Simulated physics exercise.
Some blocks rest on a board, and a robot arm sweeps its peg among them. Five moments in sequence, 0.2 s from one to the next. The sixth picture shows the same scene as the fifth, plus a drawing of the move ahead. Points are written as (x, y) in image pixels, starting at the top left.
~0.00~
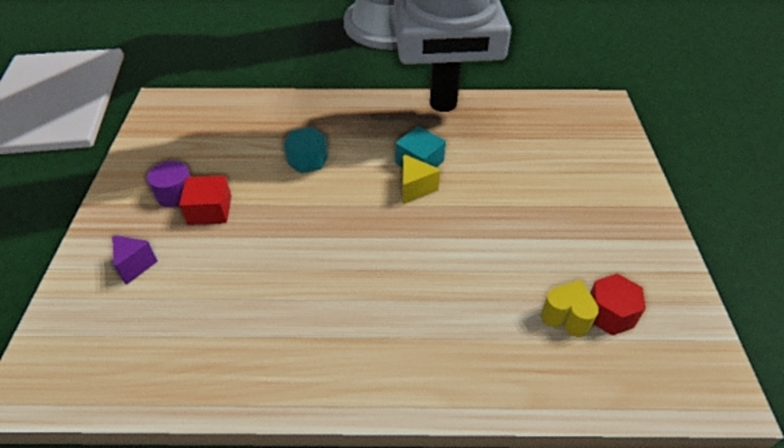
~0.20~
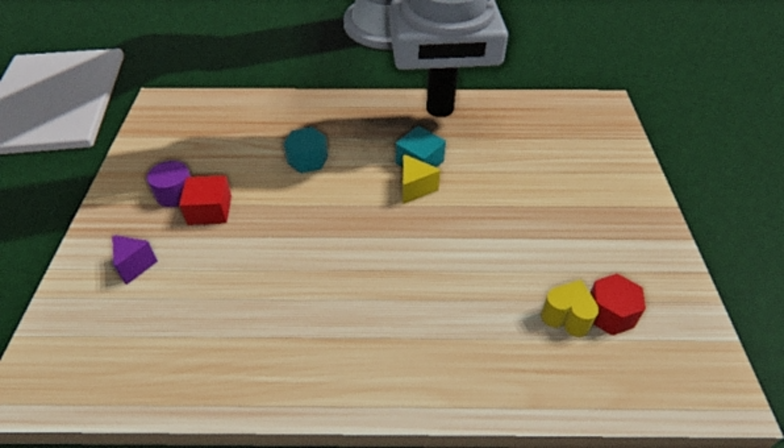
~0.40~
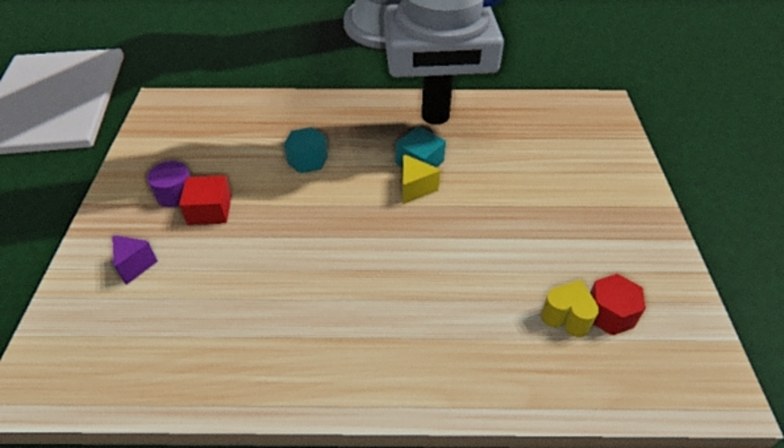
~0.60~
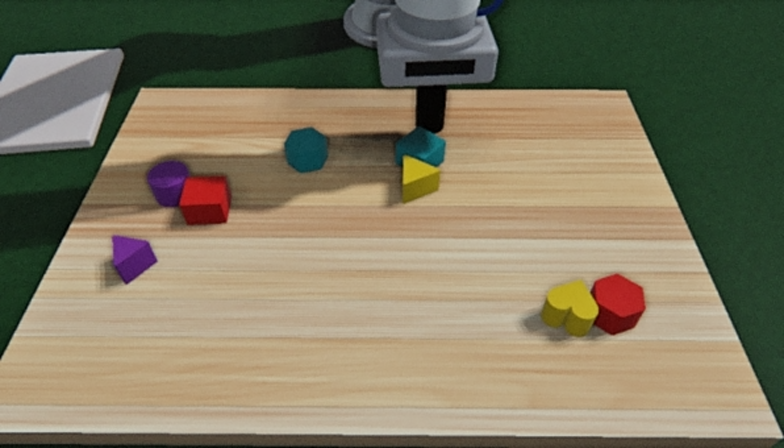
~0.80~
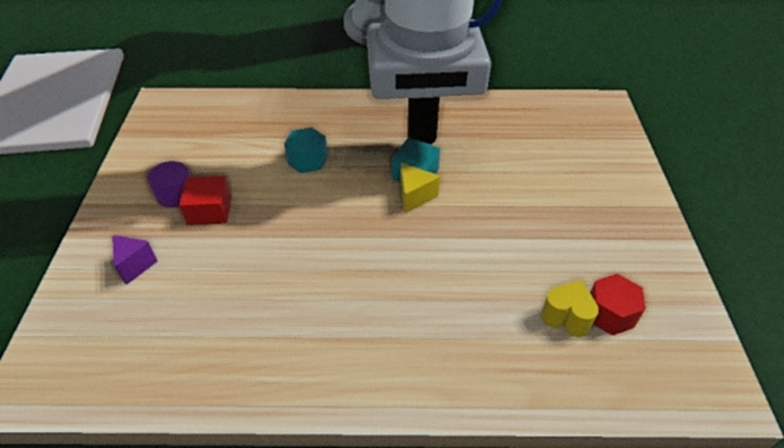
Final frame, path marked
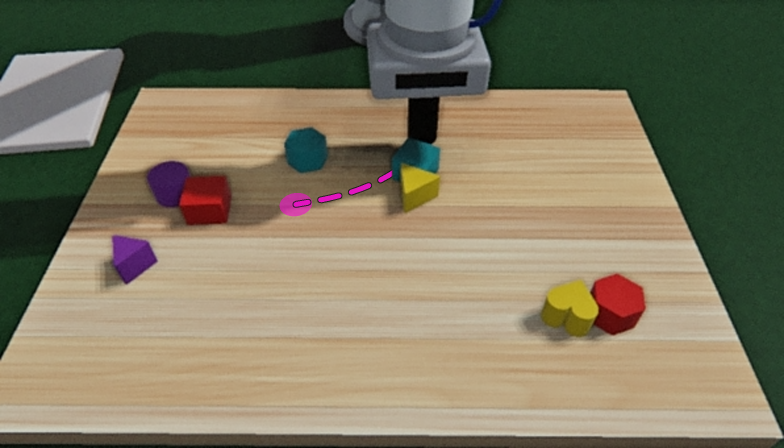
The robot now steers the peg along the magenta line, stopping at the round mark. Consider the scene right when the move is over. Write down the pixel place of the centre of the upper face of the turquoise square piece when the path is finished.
I expect it at (392, 185).
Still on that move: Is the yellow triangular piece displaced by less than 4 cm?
My answer is yes.
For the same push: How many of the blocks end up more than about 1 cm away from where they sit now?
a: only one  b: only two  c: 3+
The one that fits is b, only two.
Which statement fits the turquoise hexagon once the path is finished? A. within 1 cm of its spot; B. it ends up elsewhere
I choose A.
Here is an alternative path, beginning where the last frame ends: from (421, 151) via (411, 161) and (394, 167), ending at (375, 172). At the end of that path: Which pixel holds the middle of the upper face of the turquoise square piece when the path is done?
It ends at (397, 172).
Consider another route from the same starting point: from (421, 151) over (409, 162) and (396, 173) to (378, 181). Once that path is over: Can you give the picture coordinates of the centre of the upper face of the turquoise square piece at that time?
The spot you're after is about (393, 183) in the image.
The line goes from (421, 151) through (389, 175) and (346, 194) to (296, 204).
On the path given first. One third of the way, peg (389, 162); yellow triangular piece (420, 199), turned 45° anticlockwise; turquoise square piece (397, 179), turned 45° anticlockwise.
Two thirds of the way, peg (345, 180); yellow triangular piece (420, 201), turned 60° anticlockwise; turquoise square piece (392, 184), turned 60° anticlockwise.
At the end, peg (293, 191); turquoise hexagon unmoved; yellow triangular piece (420, 201), turned 60° anticlockwise; turquoise square piece (392, 184), turned 60° anticlockwise.
